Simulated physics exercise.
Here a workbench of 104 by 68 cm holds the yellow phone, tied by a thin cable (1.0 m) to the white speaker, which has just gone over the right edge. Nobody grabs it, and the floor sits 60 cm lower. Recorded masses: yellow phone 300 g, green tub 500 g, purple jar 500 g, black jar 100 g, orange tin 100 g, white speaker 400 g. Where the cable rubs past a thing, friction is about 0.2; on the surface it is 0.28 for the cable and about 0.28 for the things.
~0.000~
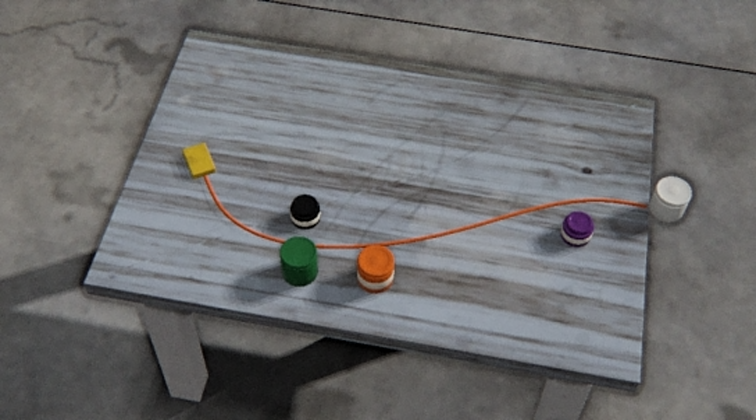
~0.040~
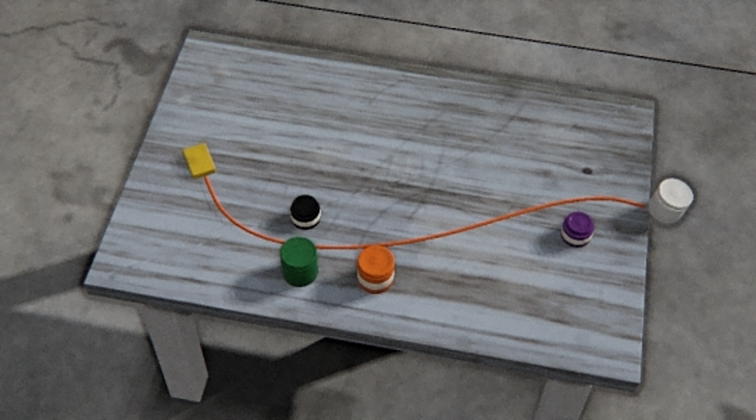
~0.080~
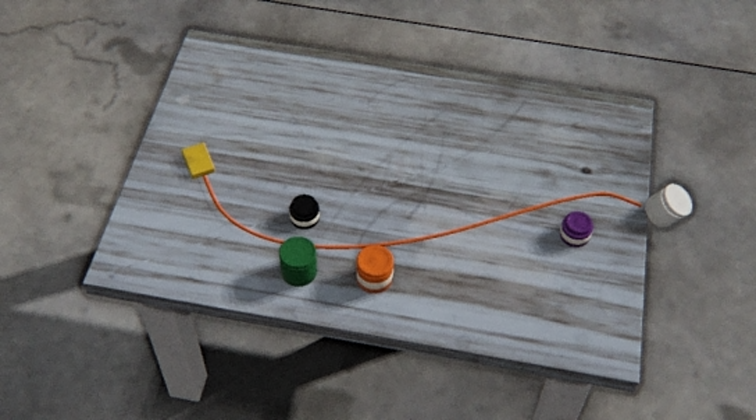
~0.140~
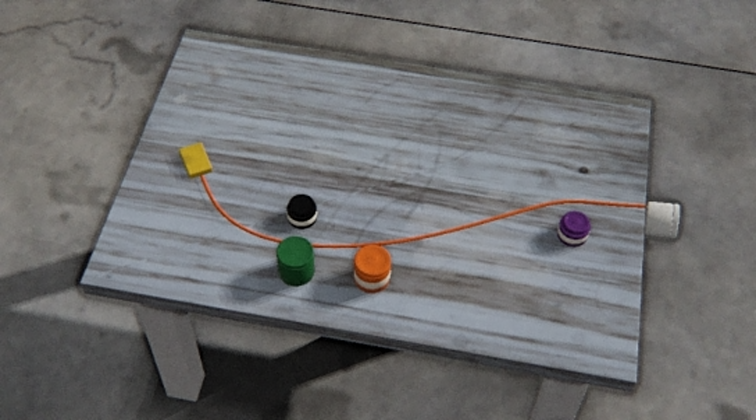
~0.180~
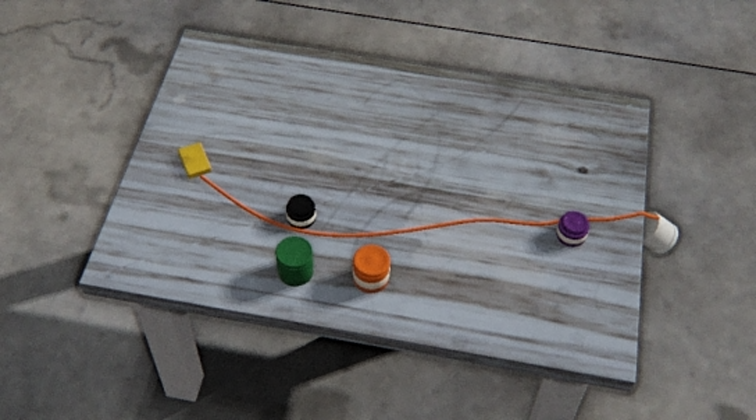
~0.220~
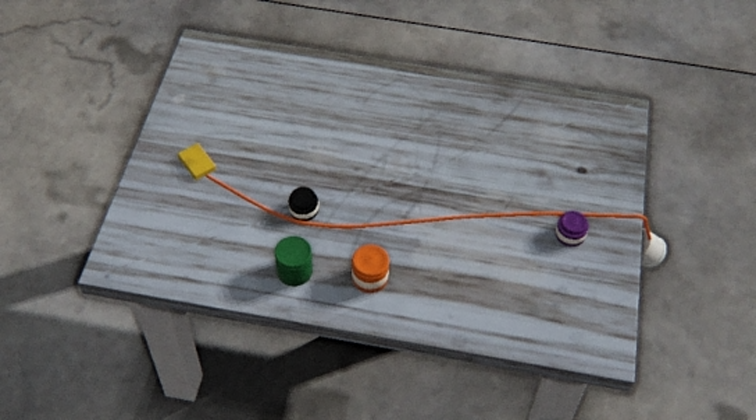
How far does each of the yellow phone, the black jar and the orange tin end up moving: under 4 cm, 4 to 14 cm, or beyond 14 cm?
My guess is the yellow phone covers a big distance; my guess is the black jar covers a big distance; my guess is the orange tin covers only a tiny distance.
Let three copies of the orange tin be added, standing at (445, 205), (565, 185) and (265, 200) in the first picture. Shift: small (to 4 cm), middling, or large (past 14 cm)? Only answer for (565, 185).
At that spot the shift is slight.
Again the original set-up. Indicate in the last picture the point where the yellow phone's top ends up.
End position in the last picture: Approx. (541, 227).
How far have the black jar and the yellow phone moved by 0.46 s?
I'd say the black jar is some 30 cm out, the yellow phone some 25 cm.
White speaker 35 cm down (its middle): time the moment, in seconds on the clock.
The clock reads 0.46 s at that moment.
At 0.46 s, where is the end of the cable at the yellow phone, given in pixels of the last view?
It sits close to (322, 194) in the last view.
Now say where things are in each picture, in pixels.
Yellow phone (199, 159); black jar (305, 204); orange tin (376, 260); cable runs through (599, 200) (507, 216) (415, 240) (229, 216), in the first picture.
White speaker (674, 192); cable runs through (597, 199) (415, 241) (228, 217), in the second picture.
White speaker (668, 206); cable runs through (595, 194) (414, 240) (227, 217), in the third picture.
White speaker (662, 220); cable runs through (597, 203) (412, 239) (226, 216), in the fourth picture.
White speaker (656, 233); cable runs through (620, 218) (428, 228) (241, 206), in the fifth picture.
Yellow phone (197, 159); black jar (303, 196); orange tin (371, 260); cable runs through (638, 216) (539, 214) (442, 219) (343, 227) (252, 202), in the sixth picture.
At 0.5 s, the cable's tail end at (322, 194); black jar 31 cm off its start, yellow phone 24 cm off its start, white speaker over the edge.
At 0.7 s, the cable's tail end at (491, 220); yellow phone 57 cm off its start, black jar 46 cm off its start, white speaker over the edge.
At 1.0 s, the cable's tail end at (560, 227); yellow phone 71 cm off its start at (541, 227), black jar over the edge, white speaker over the edge.
At 1.2 s, the cable's tail end at (560, 227); yellow phone 71 cm off its start, black jar over the edge, white speaker over the edge.
At 2.4 s, the cable's tail end at (560, 227); yellow phone 71 cm off its start at (541, 227), black jar over the edge, orange tin 0 cm off its start at (371, 260), white speaker over the edge.
